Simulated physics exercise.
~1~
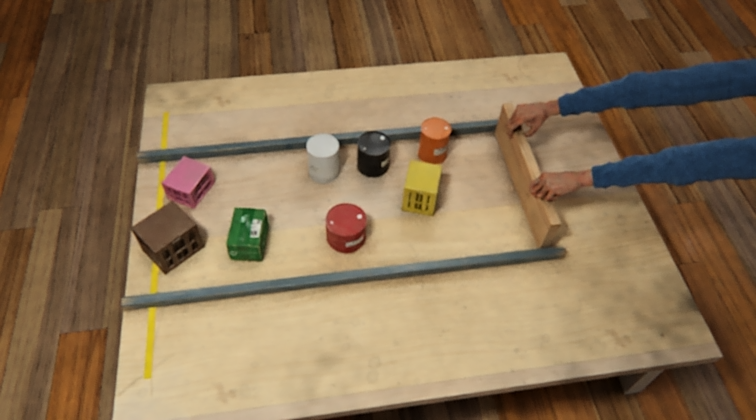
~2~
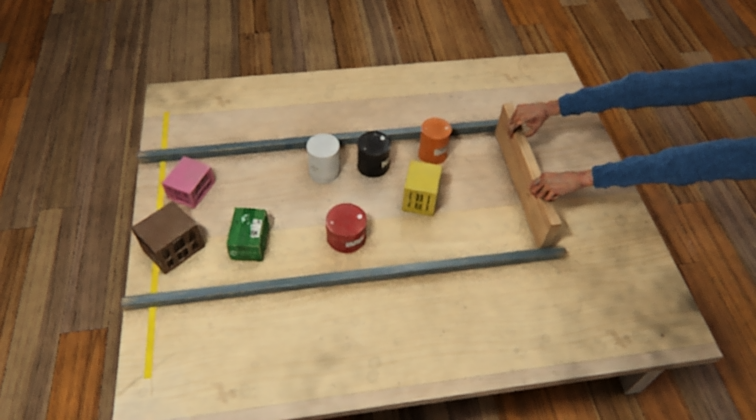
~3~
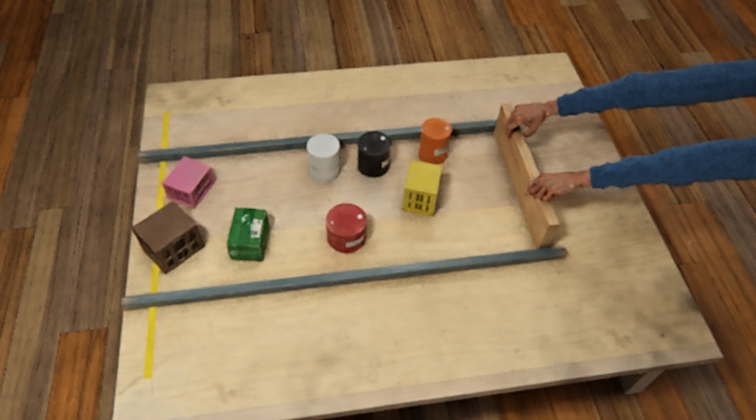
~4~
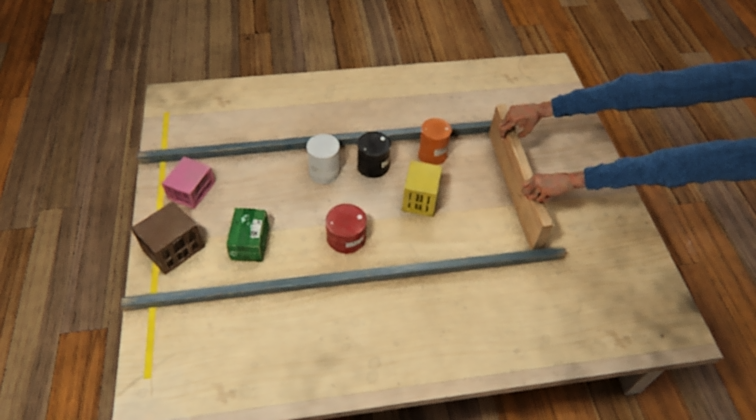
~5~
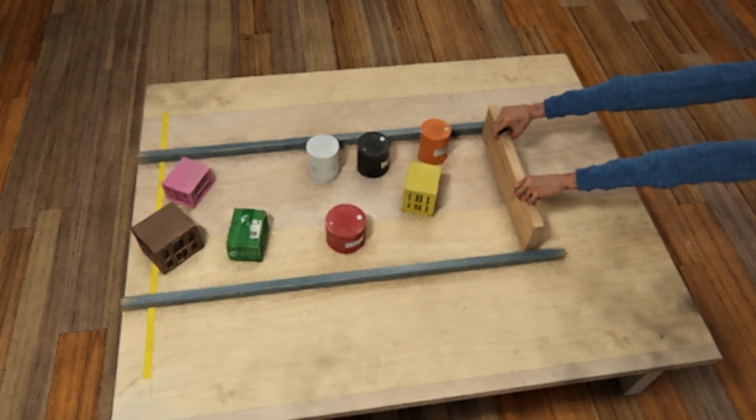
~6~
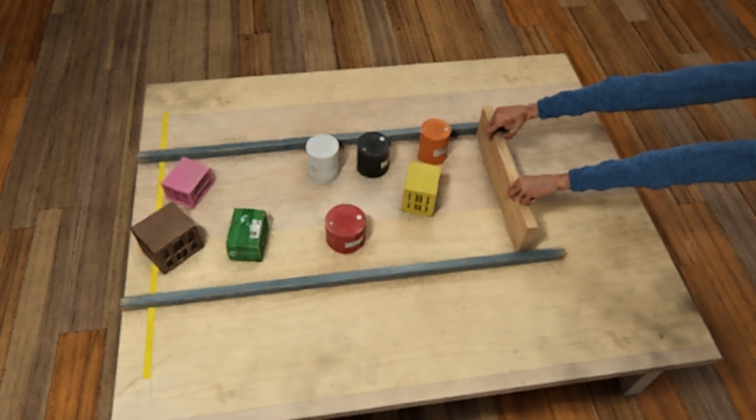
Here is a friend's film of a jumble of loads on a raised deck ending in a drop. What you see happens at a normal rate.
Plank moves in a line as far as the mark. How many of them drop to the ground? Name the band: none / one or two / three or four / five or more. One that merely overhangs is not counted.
Band: Three or four.
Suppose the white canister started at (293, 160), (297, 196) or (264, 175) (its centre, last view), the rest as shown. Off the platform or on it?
Spot by spot: It ends up off; it ends up off; it ends up off.
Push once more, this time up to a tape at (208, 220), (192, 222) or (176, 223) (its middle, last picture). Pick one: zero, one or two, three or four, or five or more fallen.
Going one by one, the answers are one to two, 1 or 2 and 3 or 4.
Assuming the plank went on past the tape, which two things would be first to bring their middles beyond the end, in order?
Earliest first: Brown crate, pink crate.
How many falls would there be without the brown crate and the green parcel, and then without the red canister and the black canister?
Counts - first: 2, second: 2.
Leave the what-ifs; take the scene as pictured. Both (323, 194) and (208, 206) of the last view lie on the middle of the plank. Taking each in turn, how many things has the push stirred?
At the first place 5, at the second 8.
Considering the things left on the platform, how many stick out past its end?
4 overhanging.
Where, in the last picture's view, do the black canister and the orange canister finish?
You'll find the black canister at roughly (138, 190) and the orange canister at roughly (142, 162).
Soon after, none off yet; brown crate at rest near (168, 238); pink crate at rest near (189, 183); green parcel at rest near (248, 235).
Then, none off yet; brown crate moved about its own width near (119, 240); pink crate moved about its own width near (145, 180); green parcel moved well along near (170, 242).
By the end, the number that fall off is three or four; fallen, white canister, green parcel, pink crate and brown crate.
